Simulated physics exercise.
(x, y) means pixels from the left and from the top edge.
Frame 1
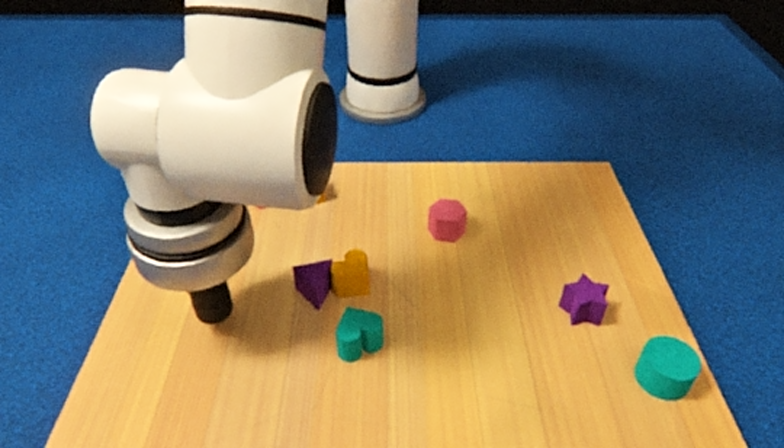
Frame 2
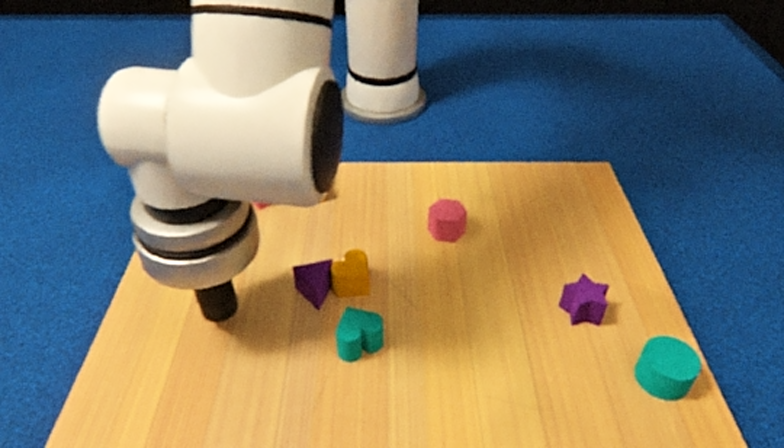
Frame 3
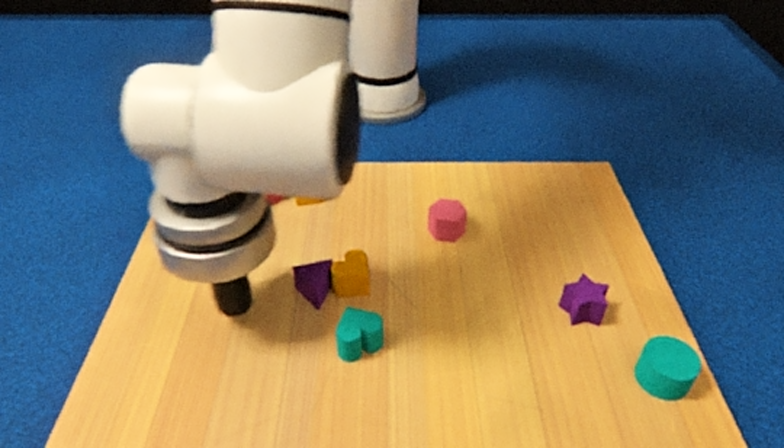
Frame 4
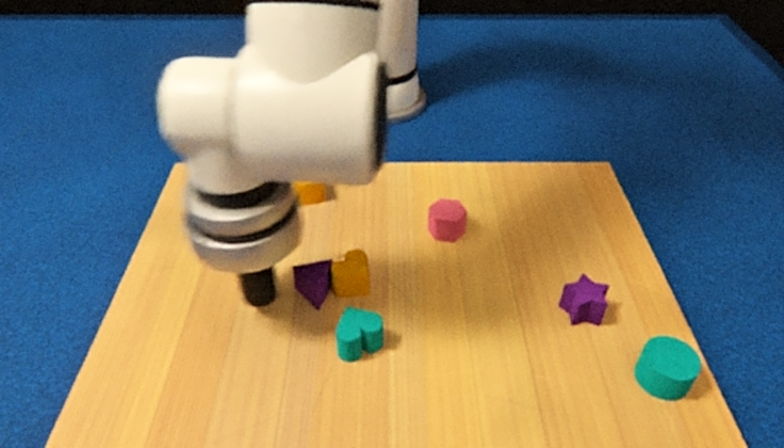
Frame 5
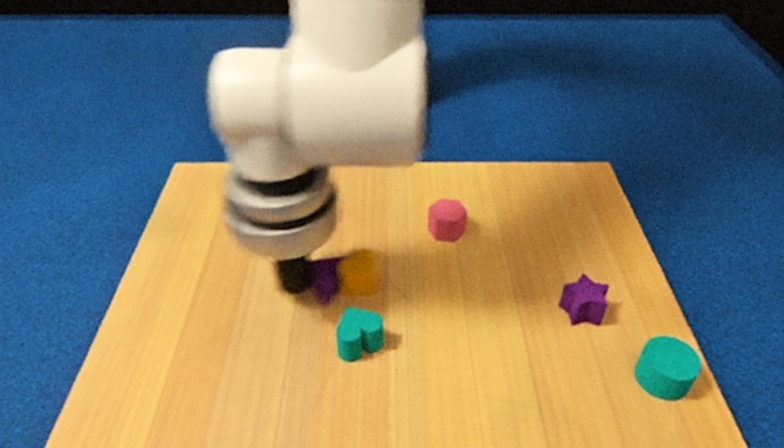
A white robot arm with a black bar at its tip glides right over a wooden board scattered with coloured blocks, moving slowly at first, then faster. The bar reaches the purple triangular piece and nudges it and the yellow heart block slightly right, while the turquoise heart below stays still.
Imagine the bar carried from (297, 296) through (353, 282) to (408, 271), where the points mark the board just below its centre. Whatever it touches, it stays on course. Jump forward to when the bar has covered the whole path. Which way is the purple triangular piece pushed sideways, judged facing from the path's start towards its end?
It's pushed left.
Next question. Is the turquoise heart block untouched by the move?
Going by the path, yes.
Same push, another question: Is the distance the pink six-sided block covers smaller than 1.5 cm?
It seems so.
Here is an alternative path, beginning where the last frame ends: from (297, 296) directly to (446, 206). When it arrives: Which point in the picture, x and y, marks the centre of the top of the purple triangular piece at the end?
I predict (406, 235).
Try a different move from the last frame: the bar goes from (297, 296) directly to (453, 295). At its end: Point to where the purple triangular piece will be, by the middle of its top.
Answer: (363, 252).
The first path, step by step. One third of the way, bar at (334, 273); purple triangular piece at (363, 256); yellow heart block at (397, 259), turned 30° clockwise.
Two thirds of the way, bar at (372, 264); purple triangular piece at (395, 243); yellow heart block at (423, 258), turned 80° clockwise.
At the end, bar at (409, 258); purple triangular piece at (420, 231), turned 20° anticlockwise; turquoise heart block unmoved; yellow heart block at (443, 254), turned 120° clockwise; pink six-sided block unmoved.
